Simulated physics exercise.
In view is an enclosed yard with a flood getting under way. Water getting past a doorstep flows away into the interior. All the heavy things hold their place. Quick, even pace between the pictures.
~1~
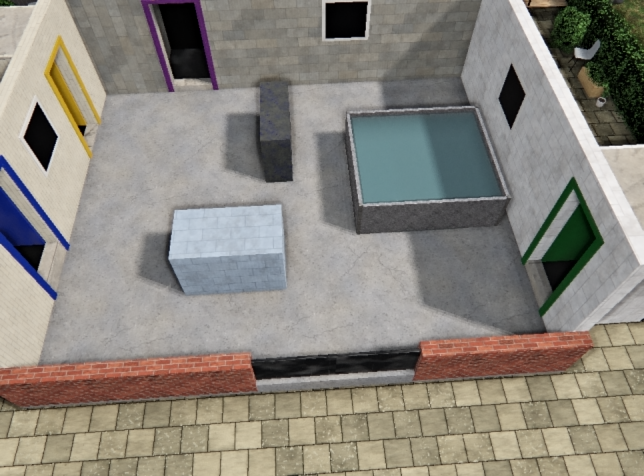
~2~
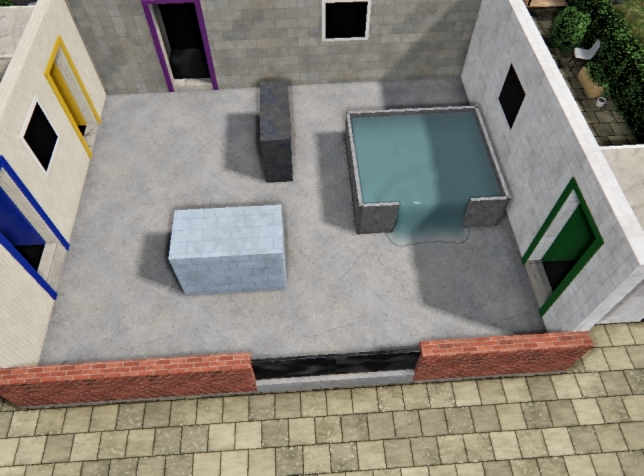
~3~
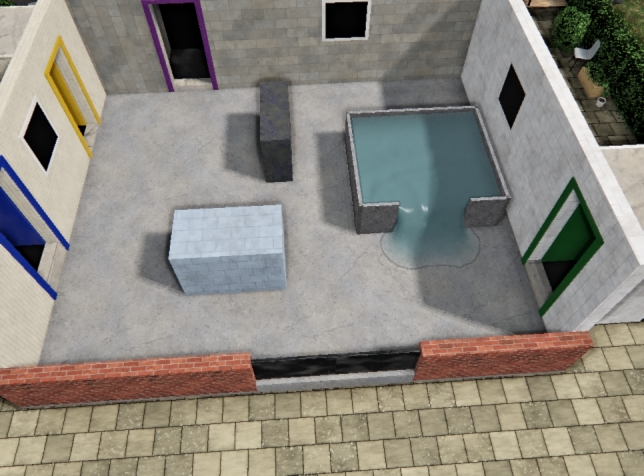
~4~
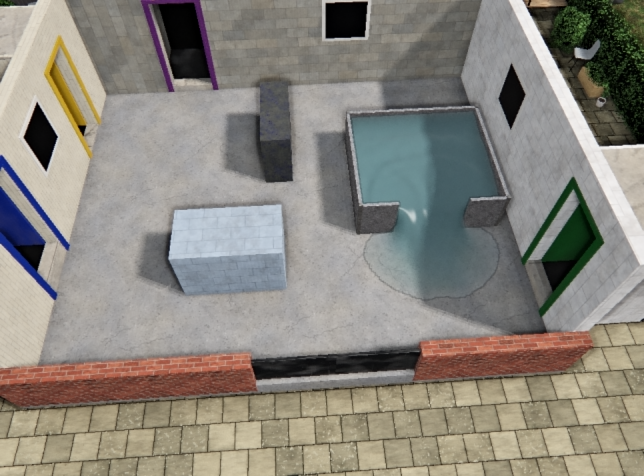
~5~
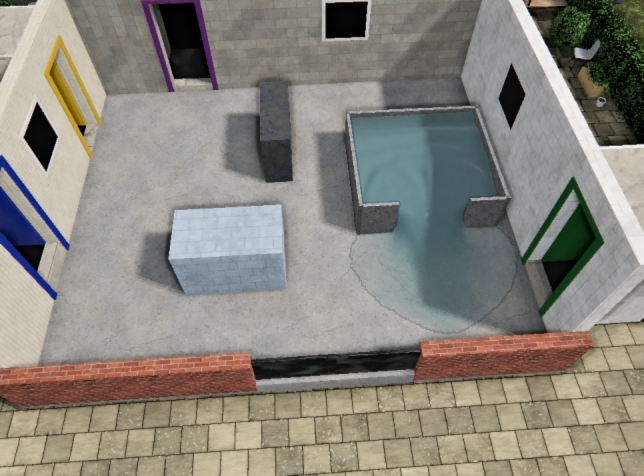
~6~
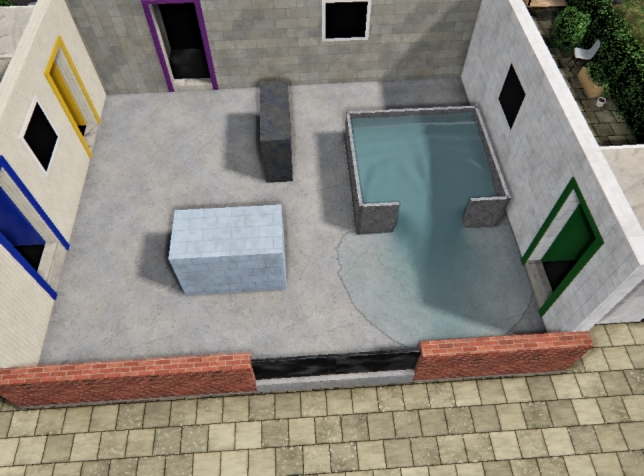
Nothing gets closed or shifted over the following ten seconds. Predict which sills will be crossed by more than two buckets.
Outcome: The purple door gets two buckets or less inside; the green door gets more than two buckets inside; the blue door gets two buckets or less inside; the yellow door gets two buckets or less inside.
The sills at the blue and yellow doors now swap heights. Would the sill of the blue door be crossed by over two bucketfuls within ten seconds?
My guess is that blue crosses the mark.
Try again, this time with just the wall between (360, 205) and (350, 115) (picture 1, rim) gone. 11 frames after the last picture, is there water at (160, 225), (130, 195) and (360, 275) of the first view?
Submerged, submerged, untouched.
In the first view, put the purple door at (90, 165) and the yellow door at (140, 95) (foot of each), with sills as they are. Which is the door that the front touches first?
That would be the one in green.
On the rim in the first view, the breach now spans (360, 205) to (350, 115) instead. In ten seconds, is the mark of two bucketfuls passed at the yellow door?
My guess is that the yellow door surpasses the threshold.
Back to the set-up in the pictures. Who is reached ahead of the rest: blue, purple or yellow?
I say the door marked blue.
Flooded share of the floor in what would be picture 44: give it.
I'd say 60 per cent.
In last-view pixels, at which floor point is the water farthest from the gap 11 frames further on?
I'd say near (149, 377).
A moment on, water covers 20 % of the floor; the purple door not reached, the green door wet at the sill, nothing in, the blue door not reached, the yellow door not reached.
Next, water covers 25 % of the floor; the purple door not reached, the green door under two buckets in, the blue door not reached, the yellow door not reached.
Then, water covers 35 % of the floor; the purple door not reached, the green door over two buckets in, the blue door wet at the sill, nothing in, the yellow door not reached.
Later, water covers 60 % of the floor; the purple door not reached, the green door over two buckets in, the blue door wet at the sill, nothing in, the yellow door wet at the sill, nothing in.
In the end, water covers 95 % of the floor; the purple door wet at the sill, nothing in, the green door far over two buckets in, the blue door wet at the sill, nothing in, the yellow door wet at the sill, nothing in.
